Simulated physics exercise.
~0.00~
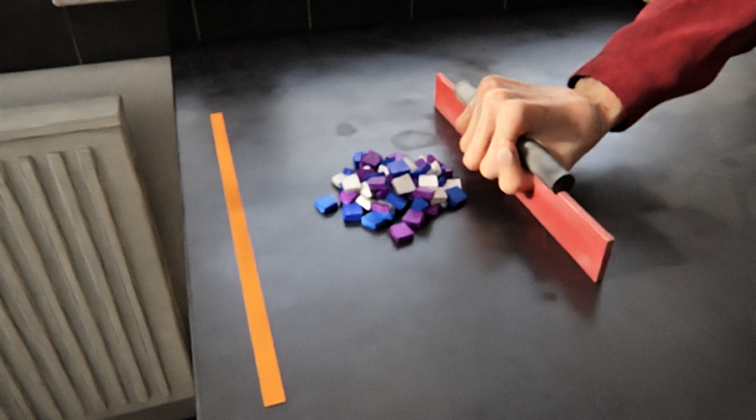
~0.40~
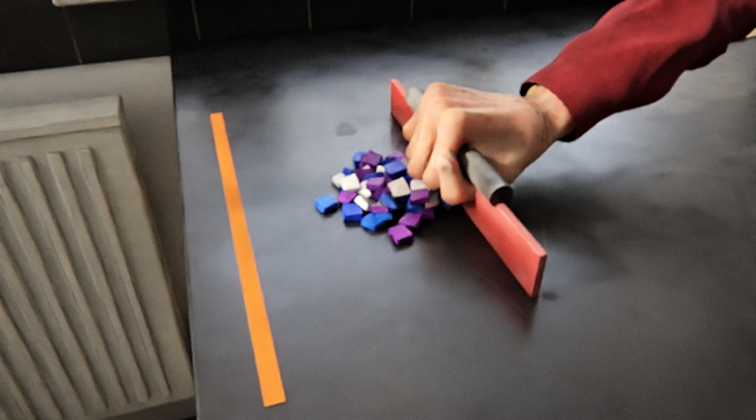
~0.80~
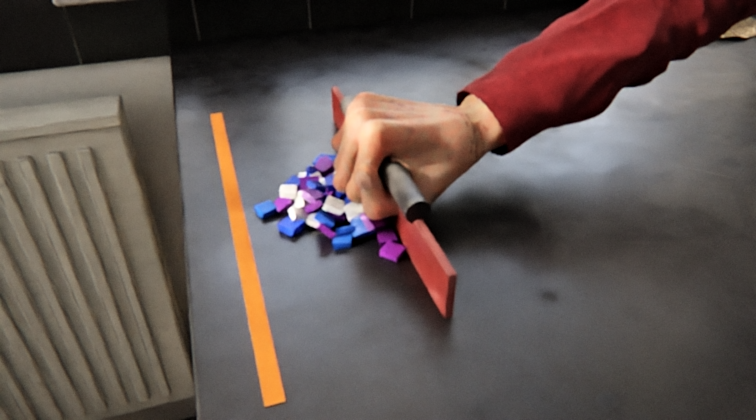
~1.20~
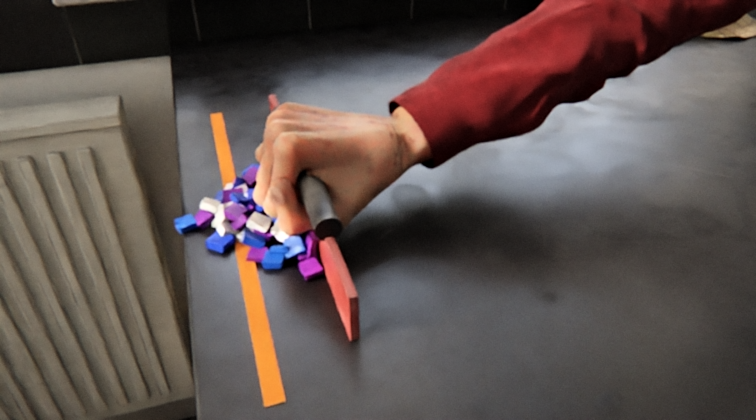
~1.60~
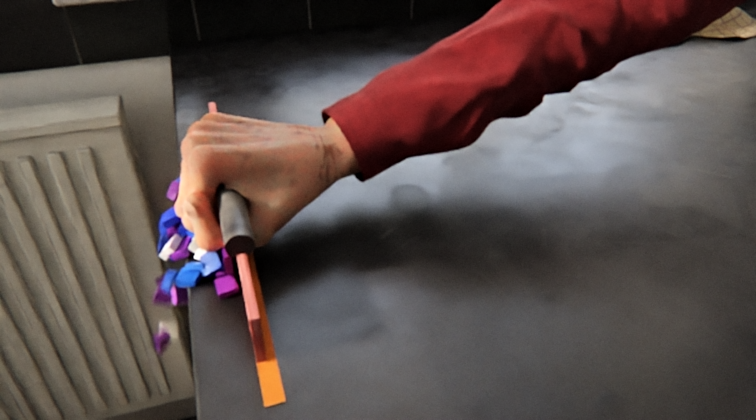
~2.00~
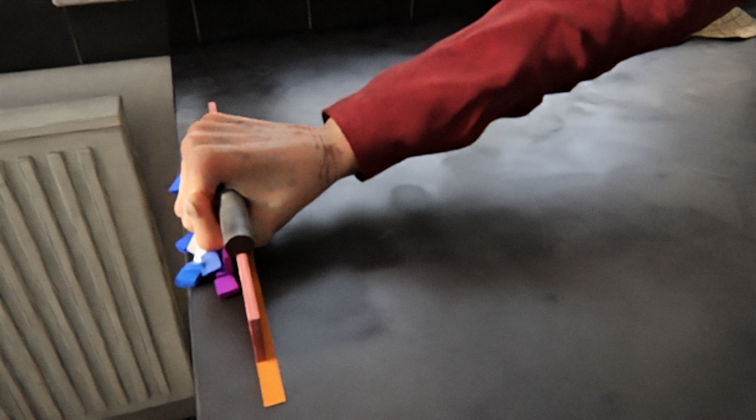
A hand in a dark red sleeve pushed a heap of blue, purple and white tiles left across a dark tabletop with a red scraper, stopping at the orange tape as some tumbled off the edge and a few stayed by the blade.
